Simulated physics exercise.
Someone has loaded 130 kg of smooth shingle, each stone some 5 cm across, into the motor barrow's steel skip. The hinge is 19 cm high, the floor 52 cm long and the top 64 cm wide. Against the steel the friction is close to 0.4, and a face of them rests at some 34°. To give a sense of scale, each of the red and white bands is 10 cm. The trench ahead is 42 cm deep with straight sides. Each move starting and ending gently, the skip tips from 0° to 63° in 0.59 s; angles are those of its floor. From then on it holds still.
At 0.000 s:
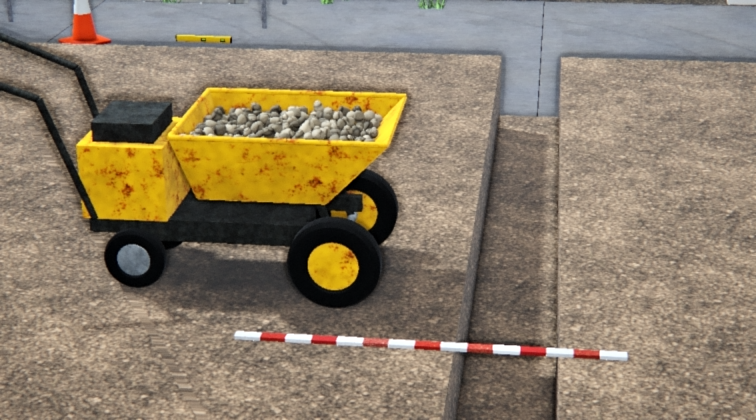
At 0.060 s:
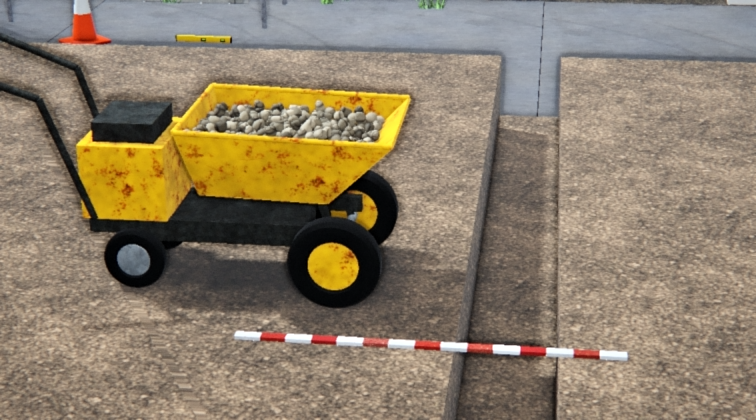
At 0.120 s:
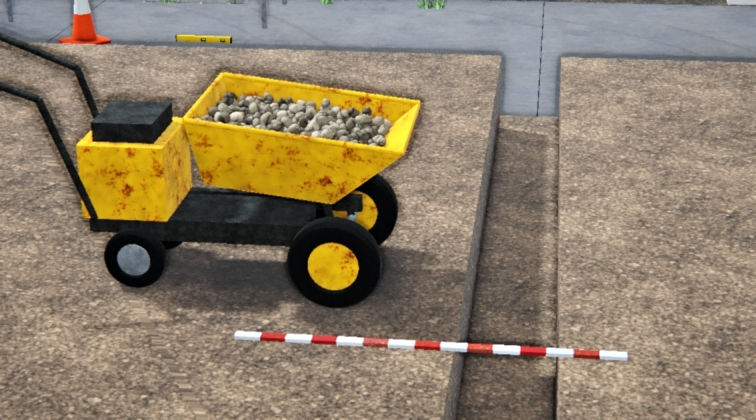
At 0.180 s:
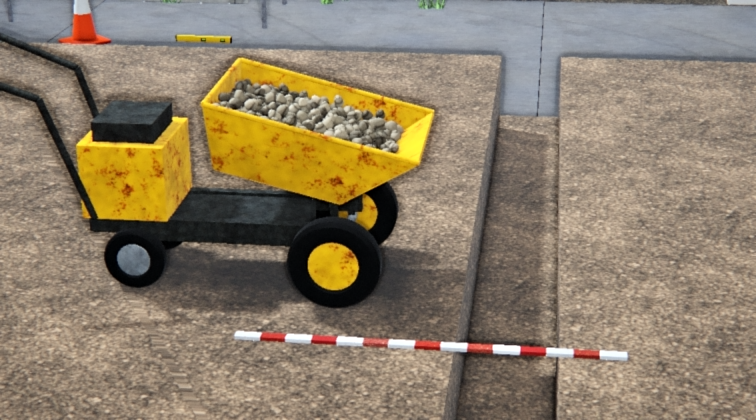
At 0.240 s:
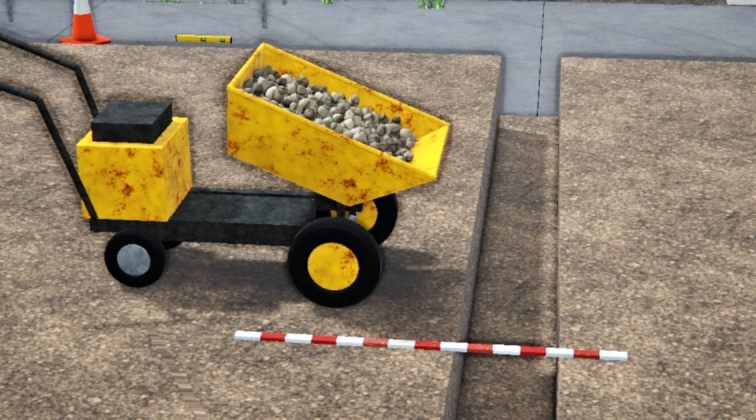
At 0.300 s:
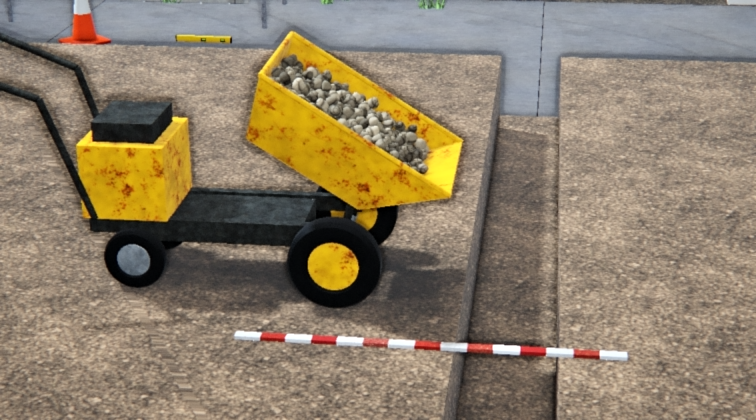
The rusty yellow skip of small stones tilts steadily up on the barrow, its right end lowest.
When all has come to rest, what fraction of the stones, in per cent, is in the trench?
At the end about 67 per cent of the stones are there.
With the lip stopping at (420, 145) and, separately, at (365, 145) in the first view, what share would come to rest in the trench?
40 %, then 85 %.
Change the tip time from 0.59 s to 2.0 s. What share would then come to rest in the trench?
Roughly 95 per cent.
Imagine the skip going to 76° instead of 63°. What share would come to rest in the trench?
Roughly 80% would end there.
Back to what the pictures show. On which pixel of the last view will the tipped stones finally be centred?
The stones end up centred near (540, 353).
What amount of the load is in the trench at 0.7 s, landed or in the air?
I'd put it near 20 per cent.
After 0.4 s the floor is at 53°; 100 % in the skip; the foremost stones are at (450, 203).
After 0.7 s the floor is at 63°; 79 % in the skip, 21 % in the trench; the foremost stones are at (554, 291).
After 1.0 s the floor is at 63°; 20 % in the skip, 48 % in the trench, 32 % past the trench; the foremost stones are at (736, 288).
After 3.0 s the floor is at 63°; 0 % in the skip, 67 % in the trench, 33 % past the trench; the foremost stones are past the picture's edge.
